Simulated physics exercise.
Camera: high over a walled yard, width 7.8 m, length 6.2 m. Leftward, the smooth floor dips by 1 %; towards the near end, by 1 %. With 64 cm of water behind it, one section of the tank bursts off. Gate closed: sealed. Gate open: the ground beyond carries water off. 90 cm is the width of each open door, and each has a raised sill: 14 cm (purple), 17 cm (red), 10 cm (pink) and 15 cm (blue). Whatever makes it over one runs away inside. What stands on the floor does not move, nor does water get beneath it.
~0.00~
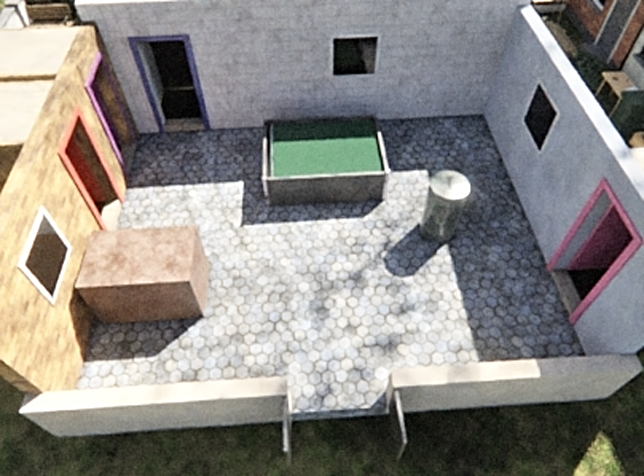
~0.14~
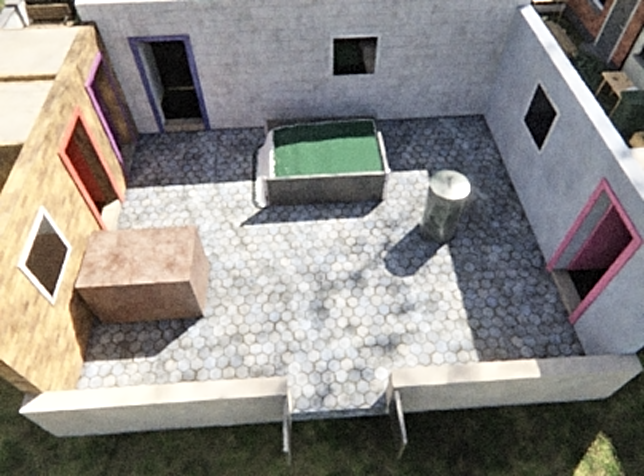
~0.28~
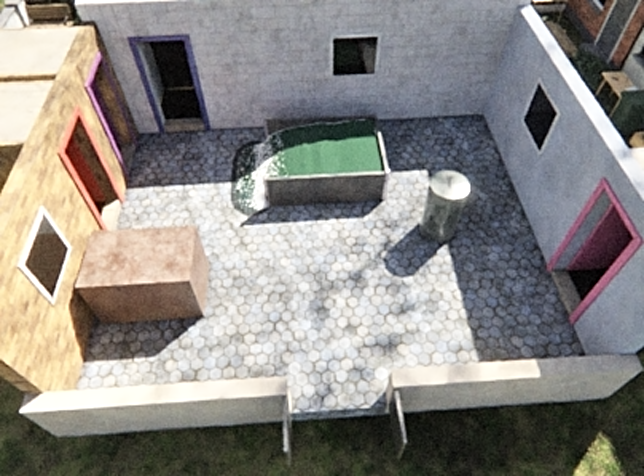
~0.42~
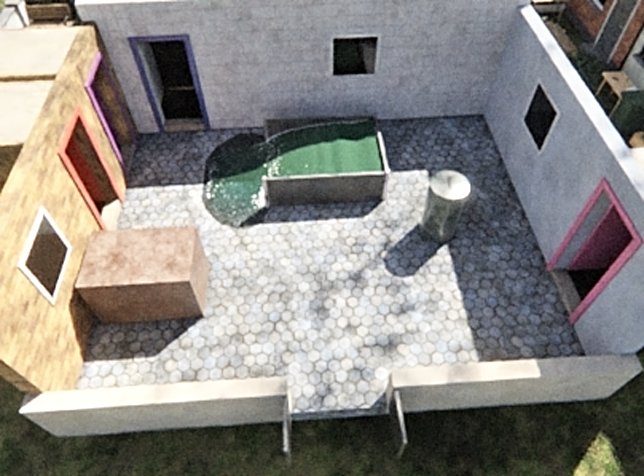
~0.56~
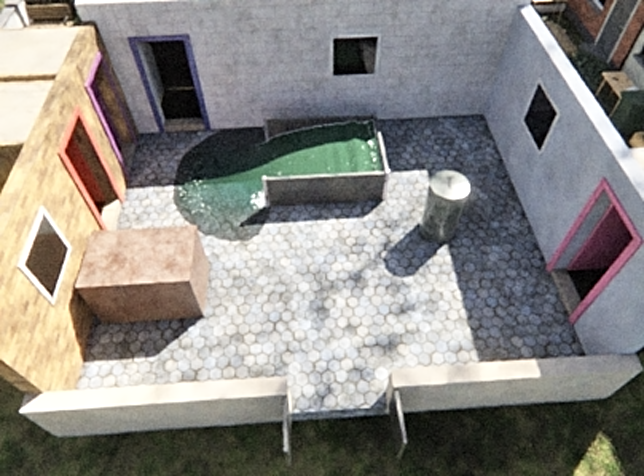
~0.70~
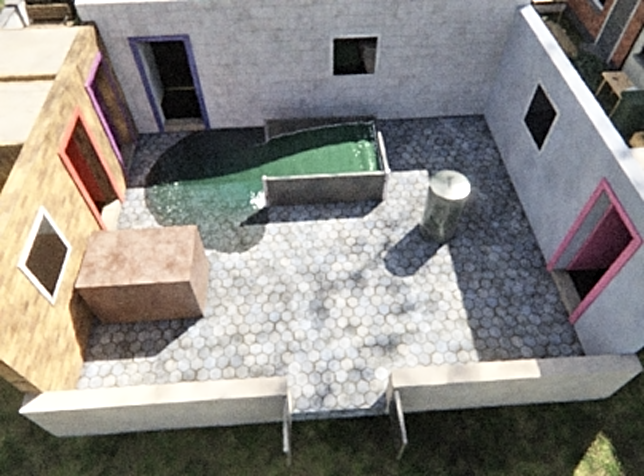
Green water pours from the tank's left end and spreads leftward across the paved yard.
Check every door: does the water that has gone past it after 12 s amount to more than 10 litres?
At the purple door I expect the water to rise above the limit; at the red door I expect the water to rise above the limit; at the pink door I expect the water to hold within the limit; at the blue door I expect the water to rise above the limit.
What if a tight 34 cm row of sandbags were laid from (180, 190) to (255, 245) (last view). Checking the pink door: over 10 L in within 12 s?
Well, at pink the limit is respected.
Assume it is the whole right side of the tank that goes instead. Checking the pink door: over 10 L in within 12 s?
At the pink door the limit is not exceeded.
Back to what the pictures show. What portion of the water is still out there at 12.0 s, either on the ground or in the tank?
I'd say close to 80 percent is still there.
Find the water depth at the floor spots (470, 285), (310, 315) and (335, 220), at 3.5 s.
About 0, 0 and 0 cm respectively.
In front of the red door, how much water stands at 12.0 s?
Around 8.0 cm there.
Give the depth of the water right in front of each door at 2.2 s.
Centimetres: Purple 35 / red 30 / pink 0 / blue 14.
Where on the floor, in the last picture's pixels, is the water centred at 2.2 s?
The water's centre sits at about (223, 182).
After 1.4 s water covers 25 % of the floor and is deepest (34 cm) near (138, 139); purple door 28 cm at the sill, 20 L in, red door 26 cm at the sill, 5 L in, pink door not reached, blue door 13 cm at the sill, 0 L in.
After 2.2 s water covers 25 % of the floor and is deepest (39 cm) near (109, 260); purple door 35 cm at the sill, 91 L in, red door 30 cm at the sill, 38 L in, pink door not reached, blue door 14 cm at the sill, 0 L in.
After 3.5 s water covers 30 % of the floor and is deepest (26 cm) near (117, 267); purple door 22 cm at the sill, 186 L in, red door 24 cm at the sill, 86 L in, pink door not reached, blue door 19 cm at the sill, 14 L in.
After 7.0 s water covers 70 % of the floor and is deepest (14 cm) near (117, 267); purple door 11 cm at the sill, 205 L in, red door 13 cm at the sill, 99 L in, pink door not reached, blue door 8 cm at the sill, 19 L in.
After 12.0 s water covers 90 % of the floor and is deepest (9 cm) near (117, 267); purple door 6 cm at the sill, 205 L in, red door 8 cm at the sill, 99 L in, pink door 4 cm at the sill, 0 L in, blue door 5 cm at the sill, 19 L in.
